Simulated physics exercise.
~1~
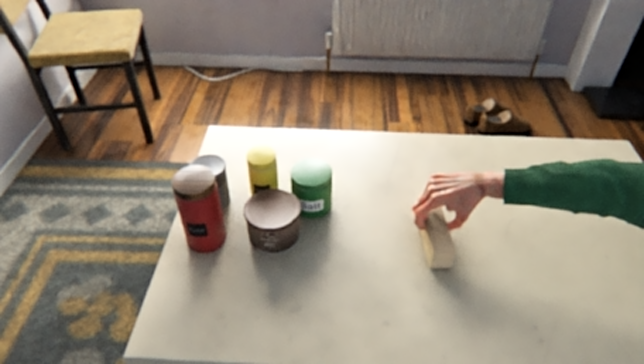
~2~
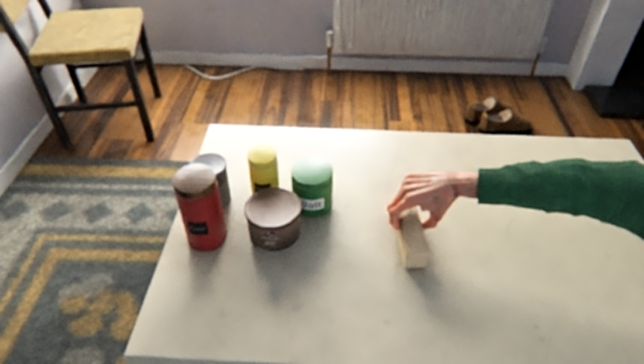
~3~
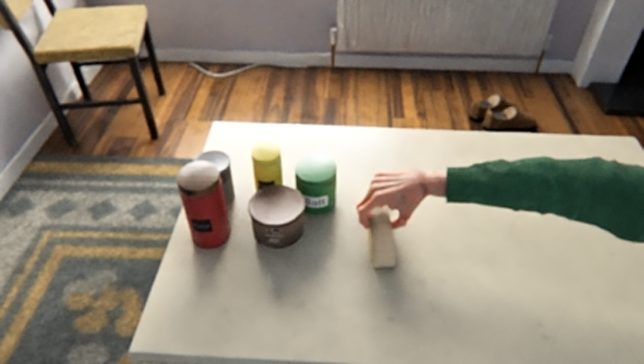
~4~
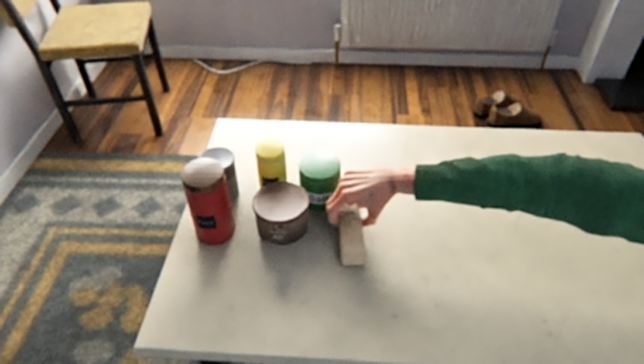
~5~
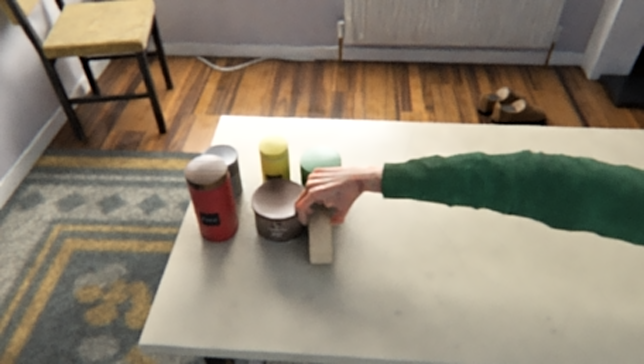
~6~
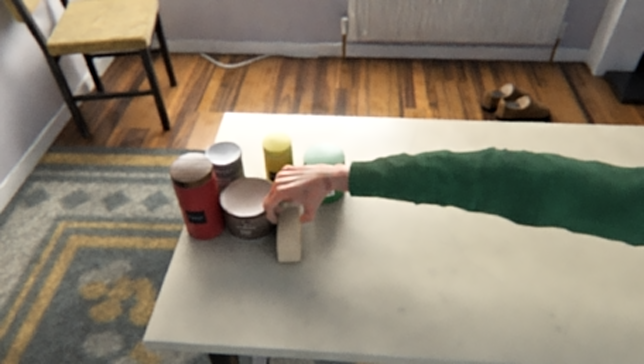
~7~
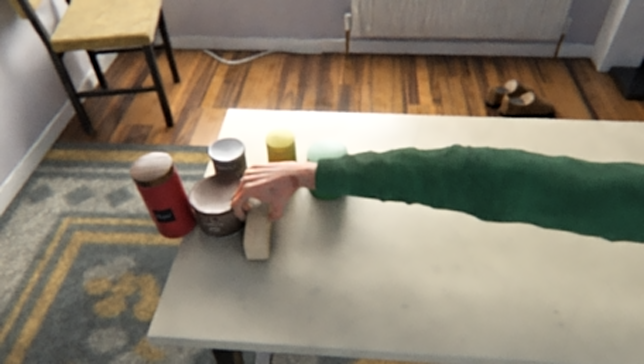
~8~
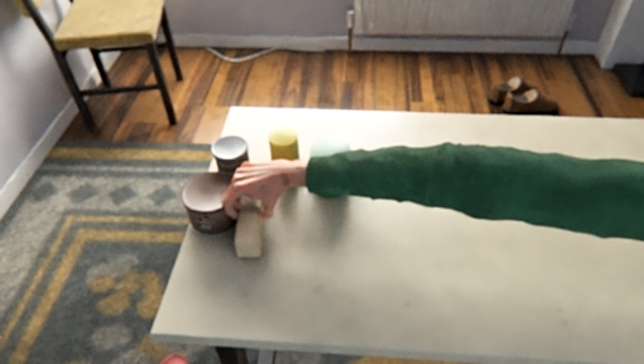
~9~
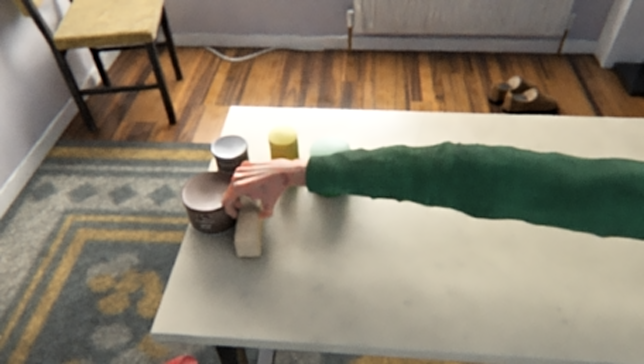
In a room with a wooden floor and a patterned rug, five containers stand clustered near the left end of a pale table. A hand in a green sleeve slides a small block slowly leftward toward them. The block reaches the brown tub and pushes it left, and the tub in turn shoves the red jar to the edge. The red jar tips over the side and falls off the table. The hand then stops, with the brown tub near the edge and the green jar, yellow jar and grey tin still in place.
